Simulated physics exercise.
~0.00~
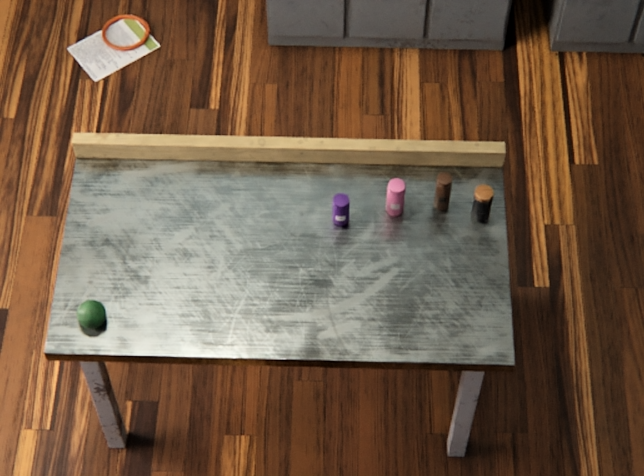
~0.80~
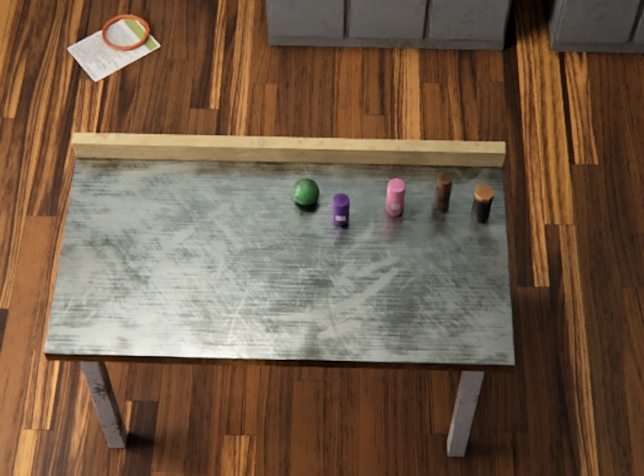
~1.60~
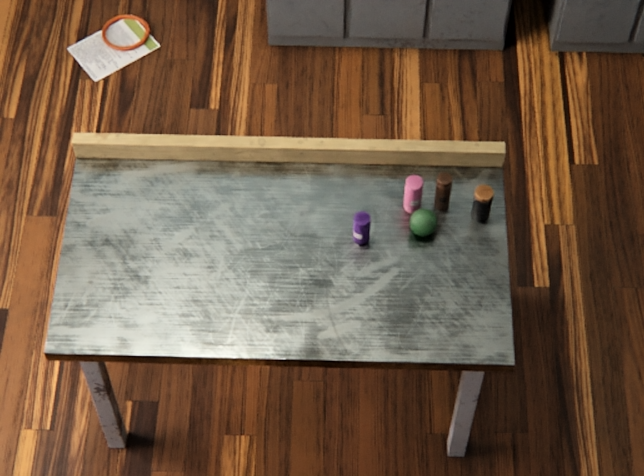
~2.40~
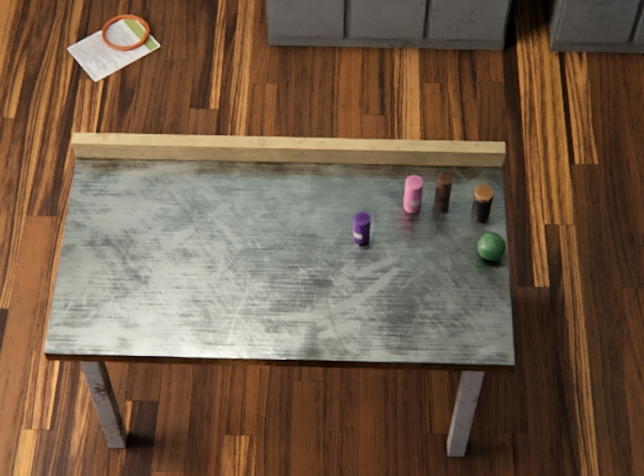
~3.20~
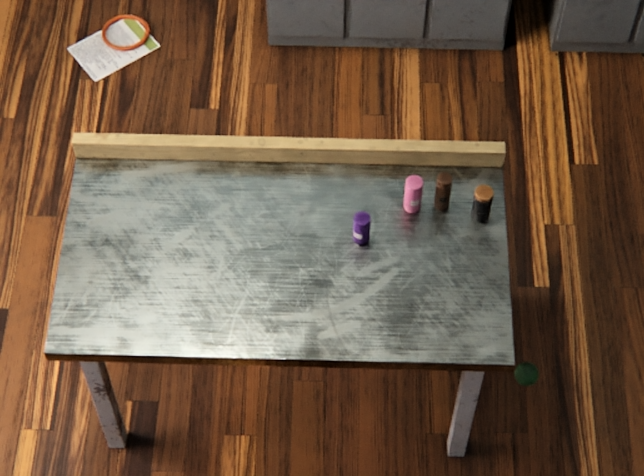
The footage shows a green ball crossing a gray table toward the far rail, then passing among four small upright cylinders, where the purple and pink ones shift slightly rightward. The ball continues right and drops off the table, leaving all four cylinders standing.
